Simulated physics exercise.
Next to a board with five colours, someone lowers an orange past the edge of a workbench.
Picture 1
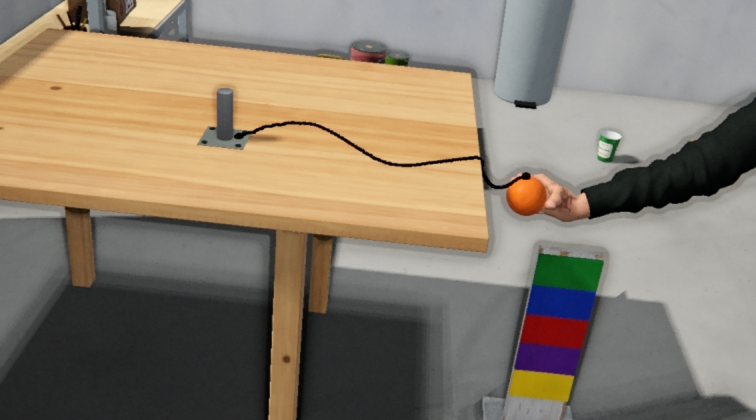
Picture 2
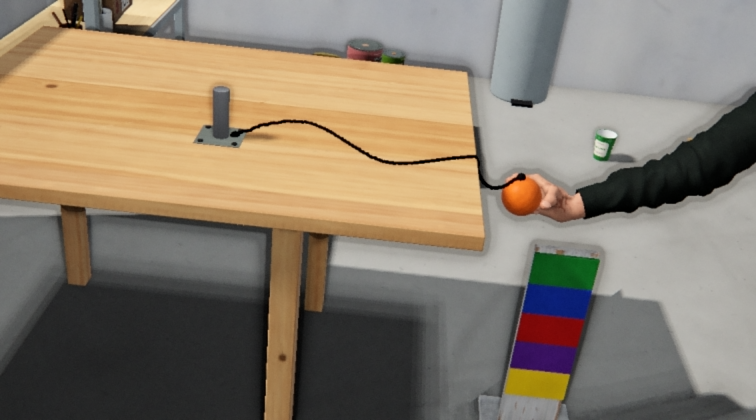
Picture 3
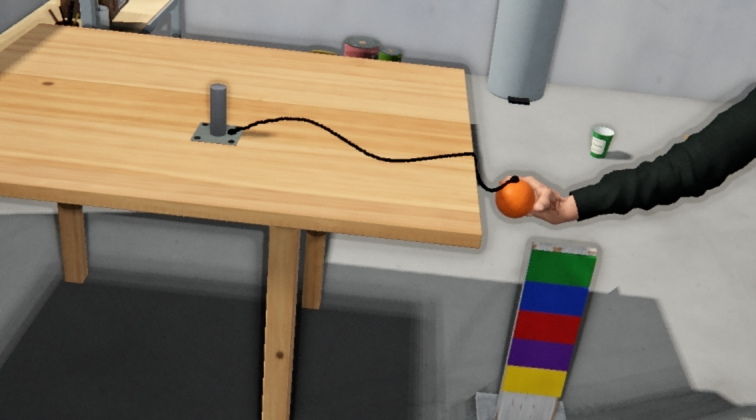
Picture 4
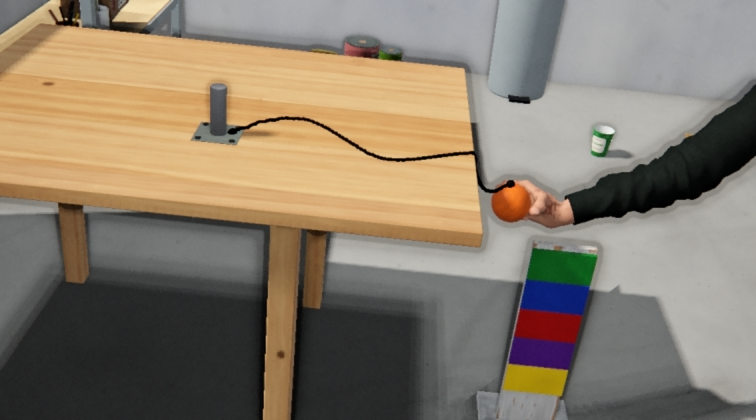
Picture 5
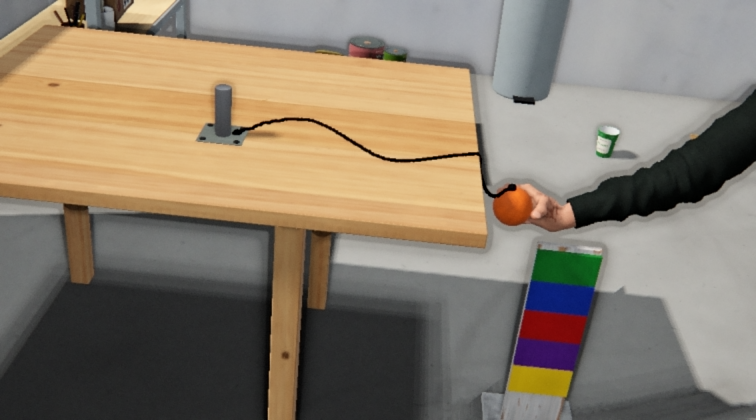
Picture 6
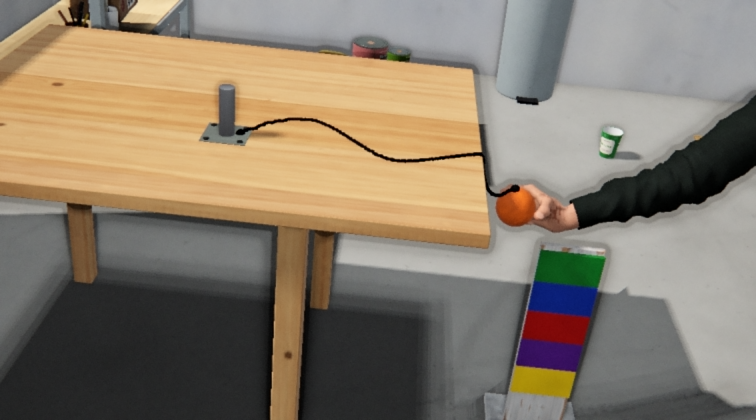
Hand holding an orange ball on a black cord beside a wooden table, lowering it slightly above a striped colour panel.
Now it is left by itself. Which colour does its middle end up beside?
Blue.
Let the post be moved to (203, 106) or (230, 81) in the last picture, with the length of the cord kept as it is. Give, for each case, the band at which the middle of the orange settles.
Taking them in turn: Green; green.
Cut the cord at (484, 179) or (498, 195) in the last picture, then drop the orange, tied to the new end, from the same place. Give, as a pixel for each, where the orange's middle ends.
Try one: (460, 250); try two: (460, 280).
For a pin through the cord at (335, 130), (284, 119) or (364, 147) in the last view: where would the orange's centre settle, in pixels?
Per try (px, approx.): (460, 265); (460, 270); (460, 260).
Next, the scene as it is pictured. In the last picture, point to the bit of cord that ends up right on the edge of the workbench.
That spot is near (429, 160).
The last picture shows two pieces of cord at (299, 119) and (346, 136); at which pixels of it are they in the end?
Result - first point (319, 140), second point (382, 145).
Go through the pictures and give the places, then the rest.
Orange (527, 196); green (568, 274); blue (561, 304); red (554, 332); purple (548, 360); yellow (541, 386), in the first frame.
Orange (521, 196); cord through (258, 127) (316, 125) (359, 150) (418, 163) (477, 163), in the second frame.
Orange (515, 199), in the third frame.
Orange (511, 203); cord through (256, 124) (313, 122) (357, 146) (415, 159) (474, 159), in the fourth frame.
Orange (512, 206), in the fifth frame.
Orange (516, 207); cord through (264, 125) (321, 123) (364, 147) (423, 160) (482, 161), in the sixth frame.
A little later, orange near (489, 281); level with blue.
Next, orange near (428, 278); level with blue.
Later still, orange near (465, 289); level with blue.
When it is over, orange near (466, 289); level with blue. Its middle rests at the blue band.
